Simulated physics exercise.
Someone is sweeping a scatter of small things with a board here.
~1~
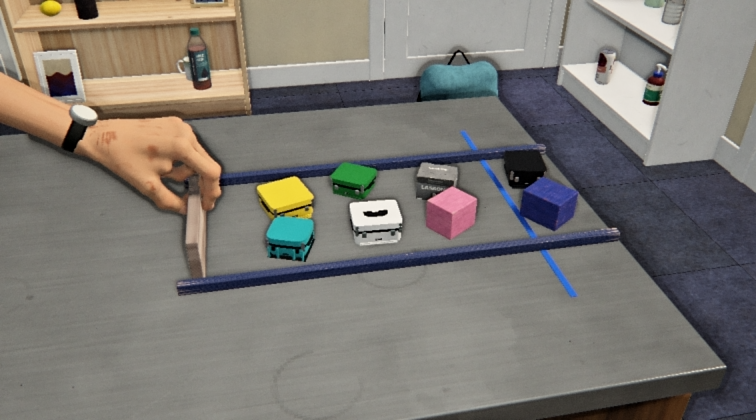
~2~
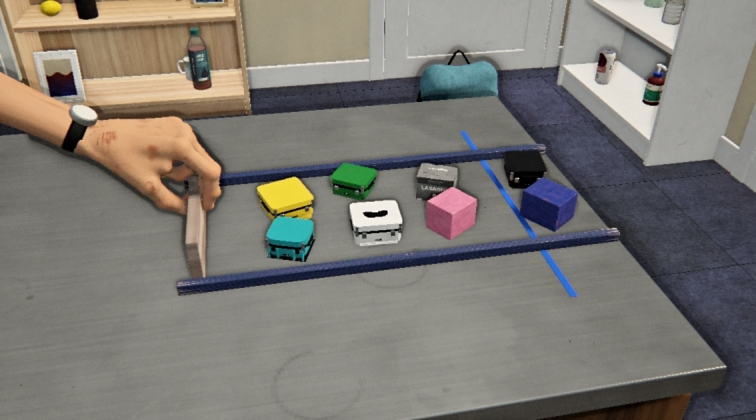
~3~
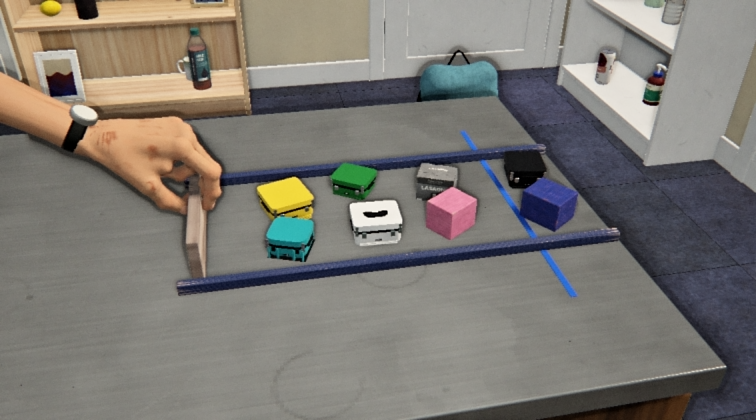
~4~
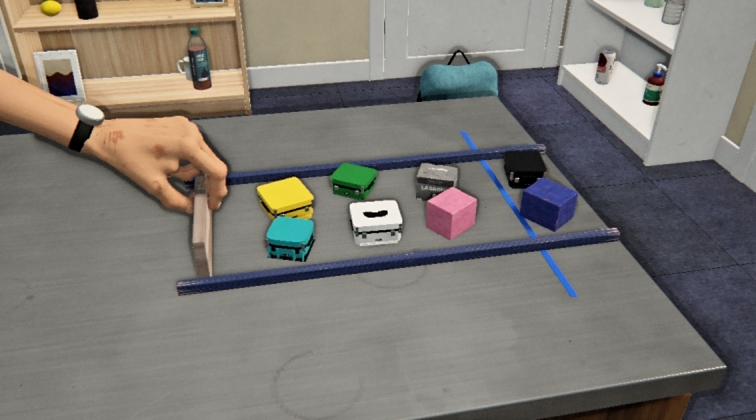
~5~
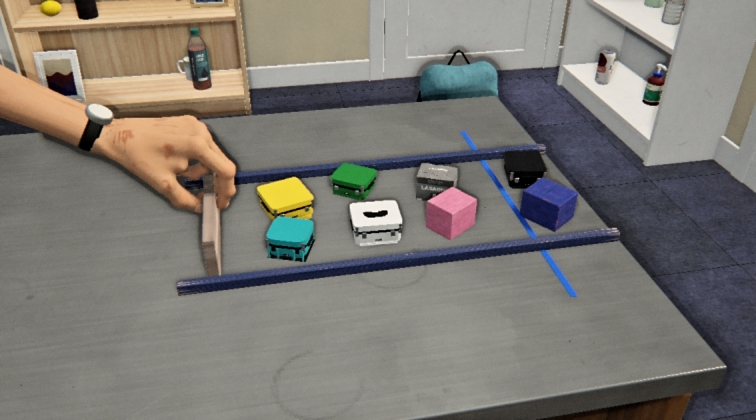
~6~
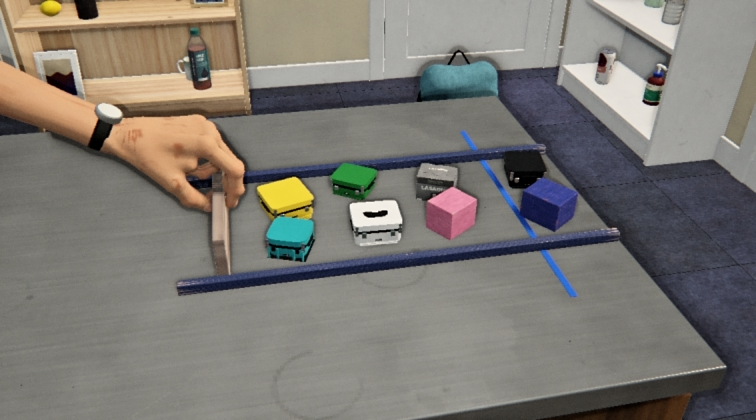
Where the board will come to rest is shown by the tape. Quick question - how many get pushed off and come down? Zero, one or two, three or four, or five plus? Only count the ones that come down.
Once the board stops, three or four are missing from the table.
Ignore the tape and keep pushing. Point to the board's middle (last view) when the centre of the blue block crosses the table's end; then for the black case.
(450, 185) and (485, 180), more or less.
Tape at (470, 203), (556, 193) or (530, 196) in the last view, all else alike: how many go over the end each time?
So, one try after another, the floor gets 1, then 5, then 5.
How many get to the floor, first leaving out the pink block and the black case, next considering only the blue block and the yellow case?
The count is 1 in the first case and 1 in the second.
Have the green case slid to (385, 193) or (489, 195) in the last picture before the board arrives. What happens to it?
Well, the first time it hangs in there and the second time it goes overboard.
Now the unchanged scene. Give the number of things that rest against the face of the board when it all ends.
The number is 3.
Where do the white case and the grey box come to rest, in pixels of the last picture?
The first comes to rest at (576, 200), and the second at (554, 168).
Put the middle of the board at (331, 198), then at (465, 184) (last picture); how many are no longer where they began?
Counting first: 4, next 8.
Early on, none off yet; black case at rest near (524, 171); blue block at rest near (548, 204); grey box at rest near (437, 183).
Finally, the number that fall off is three or four; lost, pink block, blue block and black case.
